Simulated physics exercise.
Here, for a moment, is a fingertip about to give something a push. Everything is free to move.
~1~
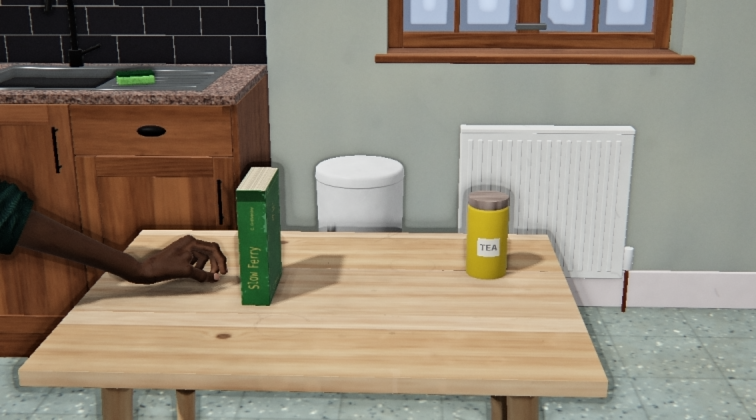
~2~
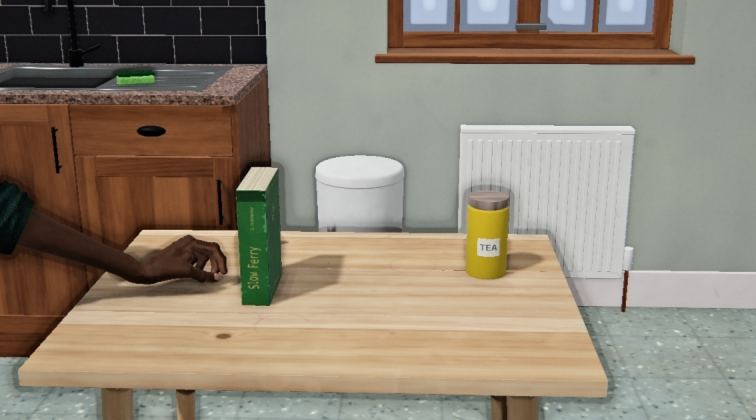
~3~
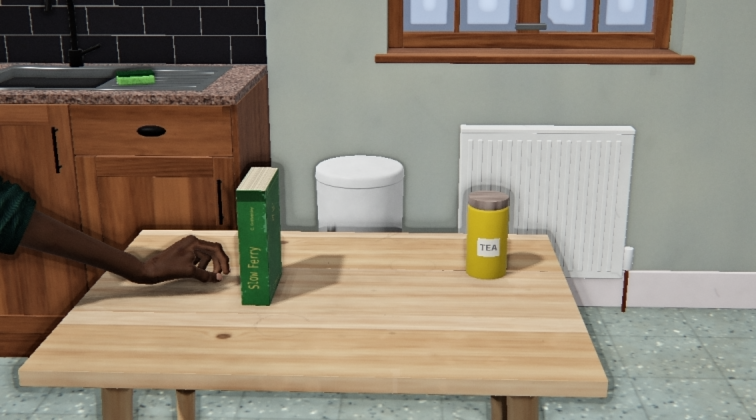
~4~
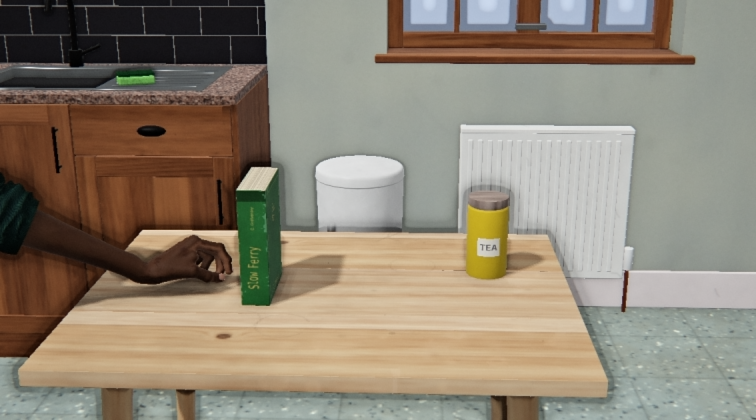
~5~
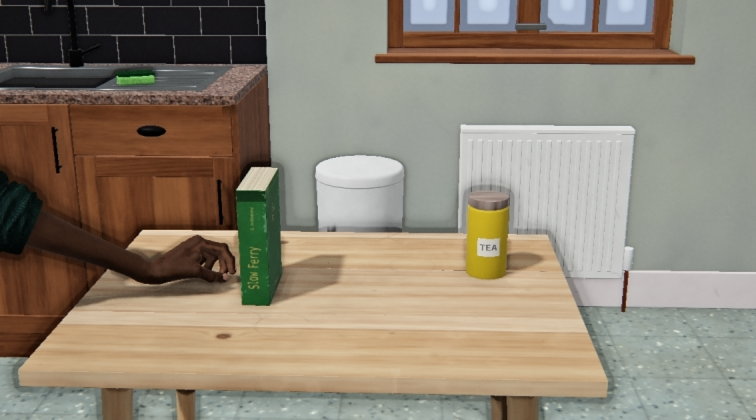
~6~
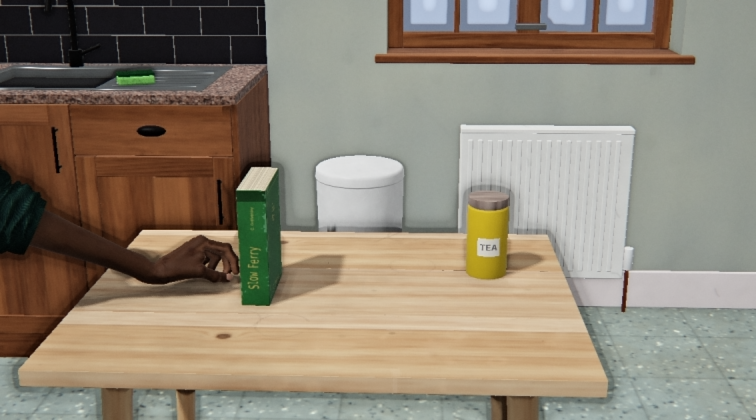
A hand slides slightly right across a wooden table toward a standing green book's spine.
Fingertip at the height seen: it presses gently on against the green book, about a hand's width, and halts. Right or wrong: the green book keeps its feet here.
Right, it stays up.
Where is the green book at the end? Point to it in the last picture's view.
At about (329, 236).
Then, 0.60 s later than the last frame, green book moved a little near (275, 235).
Then, 1.10 s later than the last frame, green book moved a little near (297, 235).
Then, 1.60 s later than the last frame, green book moved about its own width near (321, 236).
When it is over, moved from the start, green book. End places, in pixels of the last picture, green book near (329, 236).
